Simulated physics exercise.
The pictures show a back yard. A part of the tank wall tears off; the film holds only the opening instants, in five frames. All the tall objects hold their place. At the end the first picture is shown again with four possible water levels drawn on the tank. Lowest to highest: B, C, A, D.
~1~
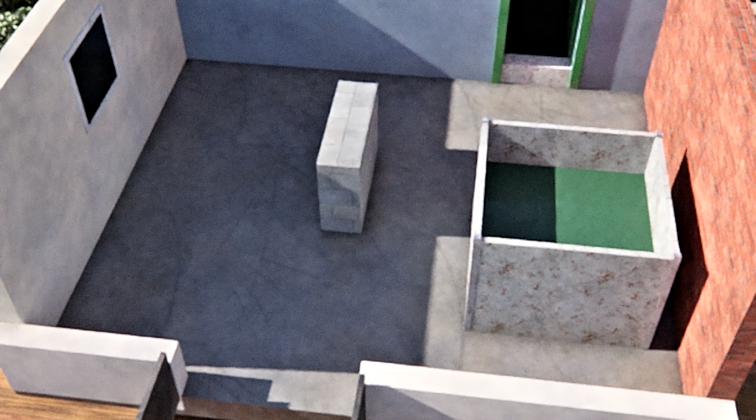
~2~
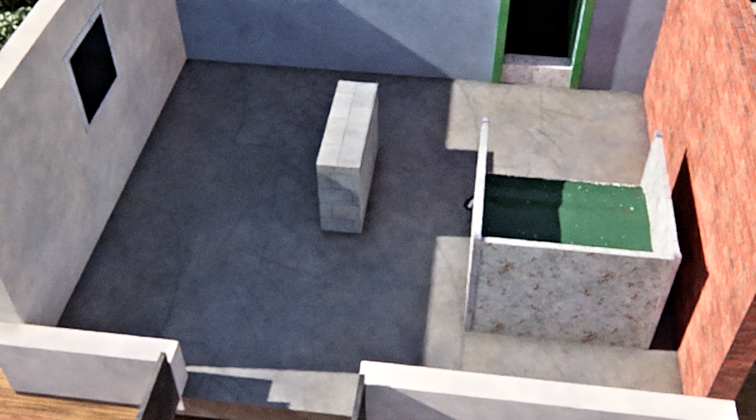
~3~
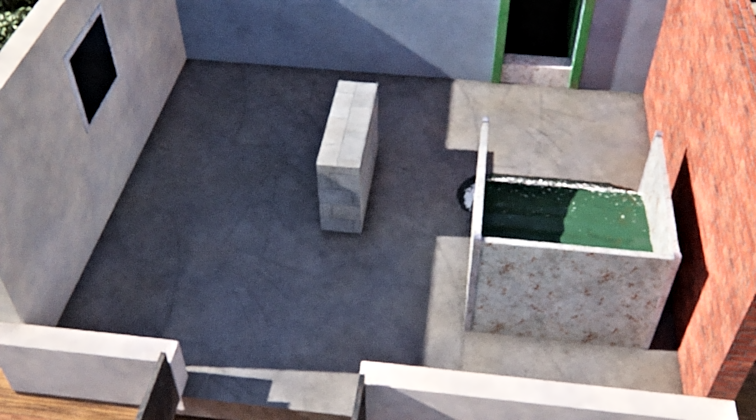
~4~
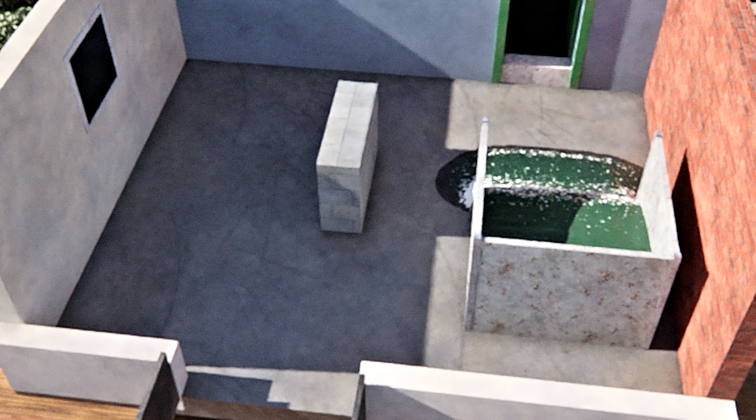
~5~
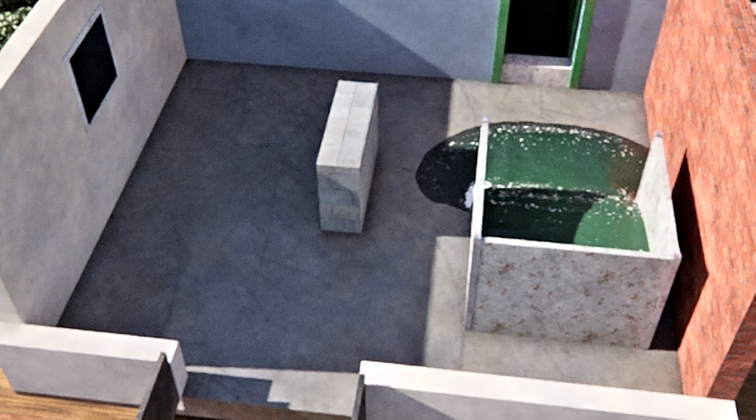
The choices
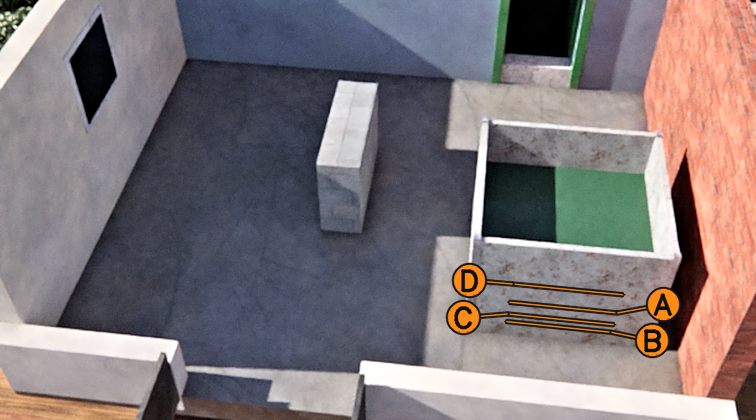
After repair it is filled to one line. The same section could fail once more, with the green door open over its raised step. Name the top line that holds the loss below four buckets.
A.
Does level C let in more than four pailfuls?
No, not at all.
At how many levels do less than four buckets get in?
Three of the four.
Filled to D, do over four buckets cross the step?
Yes, that goes wrong.
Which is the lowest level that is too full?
That would be D.
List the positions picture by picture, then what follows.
In the first frame, water in the tank at rest, its middle at (565, 222); foot of the green doorway at (534, 85); open gate at (269, 348).
In the second frame, water covers 2 % of the ground, its front hidden from here.
In the third frame, 4 % of the ground under water, visible out to (465, 190).
In the fourth frame, 9 % of the ground under water, visible out to (451, 174).
In the fifth frame, 14 % of the ground under water, visible out to (438, 153).
In orange, A at (563, 307); B at (558, 326); C at (560, 319); D at (567, 289); from the bottom up B, C, A, D.
For level A, a splash gets over, under a bucket.
For level B, nothing gets over.
For level C, nothing gets over.
For level D, about 9 bucketfuls get in.
